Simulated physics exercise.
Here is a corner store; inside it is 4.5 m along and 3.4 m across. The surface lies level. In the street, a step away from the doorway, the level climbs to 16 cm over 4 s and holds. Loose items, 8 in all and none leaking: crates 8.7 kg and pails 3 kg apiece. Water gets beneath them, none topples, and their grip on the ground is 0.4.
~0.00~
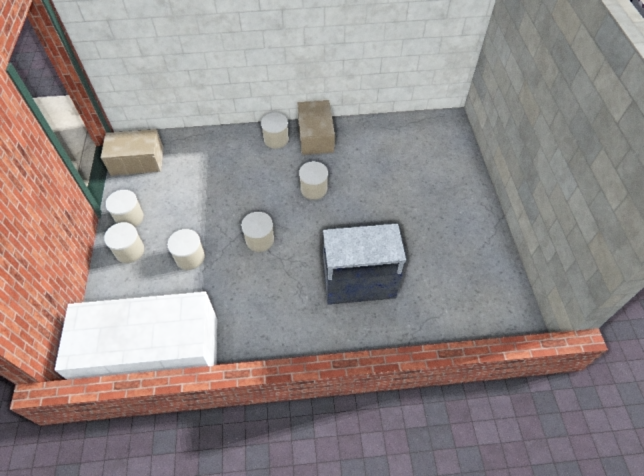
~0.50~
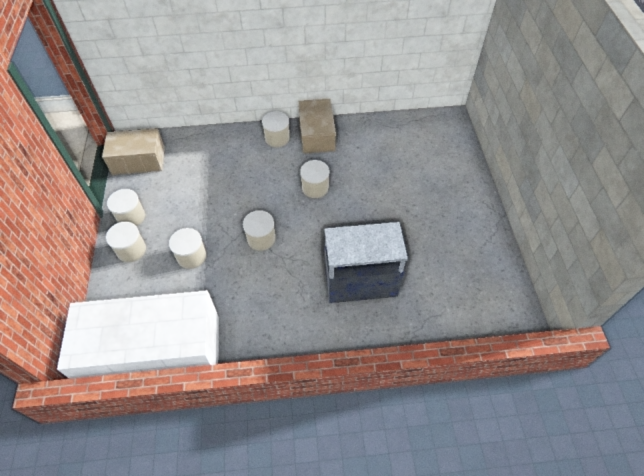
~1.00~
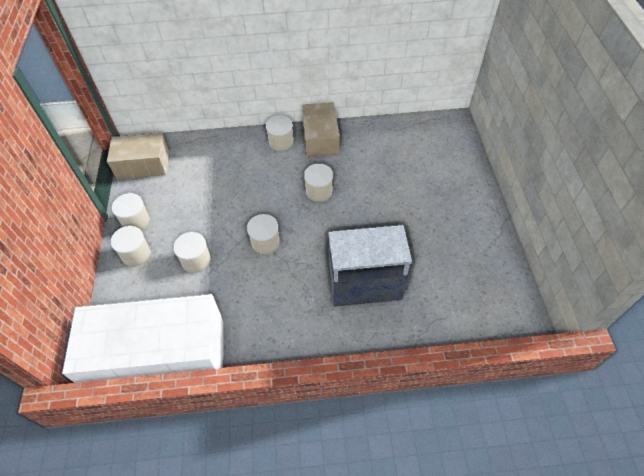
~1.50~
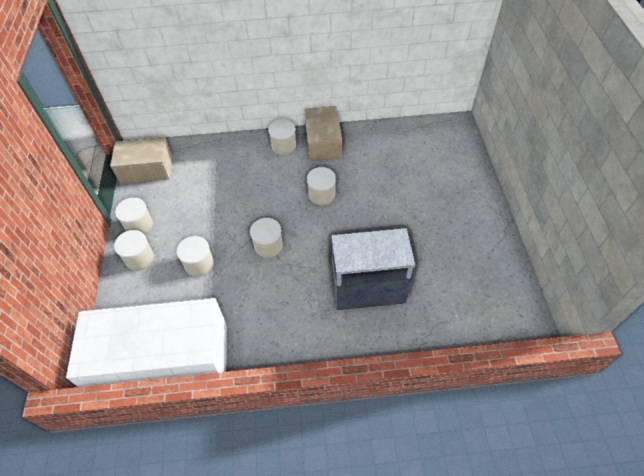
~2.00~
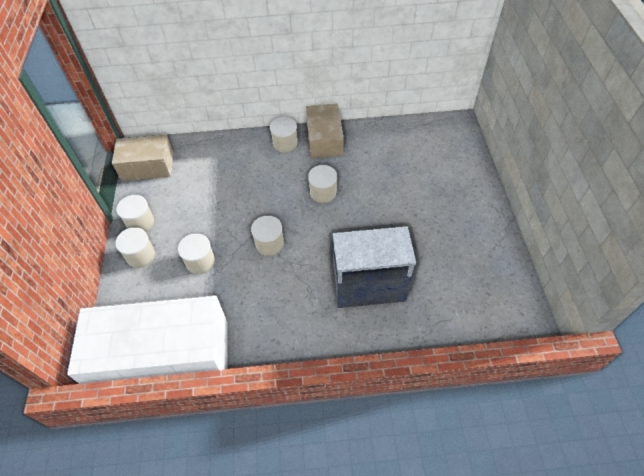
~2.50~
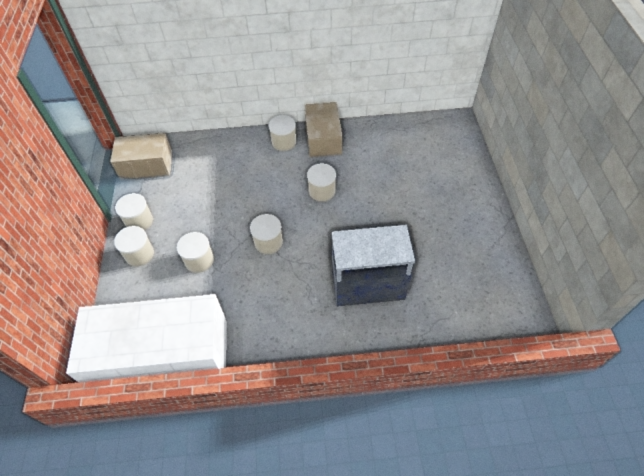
Blue-grey water spreads over the purple paving outside a low brick wall, while the view drifts slightly; inside the grey-floored room, the pale cylinders, brown boxes, white block and dark counter stay in place.
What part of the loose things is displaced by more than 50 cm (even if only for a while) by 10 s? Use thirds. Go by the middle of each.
It is one to two thirds.
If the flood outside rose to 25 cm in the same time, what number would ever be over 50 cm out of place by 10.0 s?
In that case 5 of them.
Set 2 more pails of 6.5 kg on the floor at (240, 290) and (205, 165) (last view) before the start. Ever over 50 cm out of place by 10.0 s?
In turn: Short of it, past it.
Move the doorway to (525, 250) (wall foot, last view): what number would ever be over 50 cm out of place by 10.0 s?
In that case 4 of them.
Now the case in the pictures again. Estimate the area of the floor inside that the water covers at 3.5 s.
Some 1.5 m2.
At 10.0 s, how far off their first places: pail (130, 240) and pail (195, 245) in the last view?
In turn: 0 cm, 0 cm.
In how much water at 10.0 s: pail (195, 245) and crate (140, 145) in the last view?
About 2 and 7 cm.
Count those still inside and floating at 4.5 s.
I count 0.
After 3.5 s 0 of 8 are over 50 cm from their spots; 0 afloat.
After 4.5 s 1 of 8 are over 50 cm from their spots; 0 afloat.
After 7.0 s 5 of 8 are over 50 cm from their spots; 2 afloat.
After 10.0 s 5 of 8 are over 50 cm from their spots, and 5 have been at some point; 4 afloat.
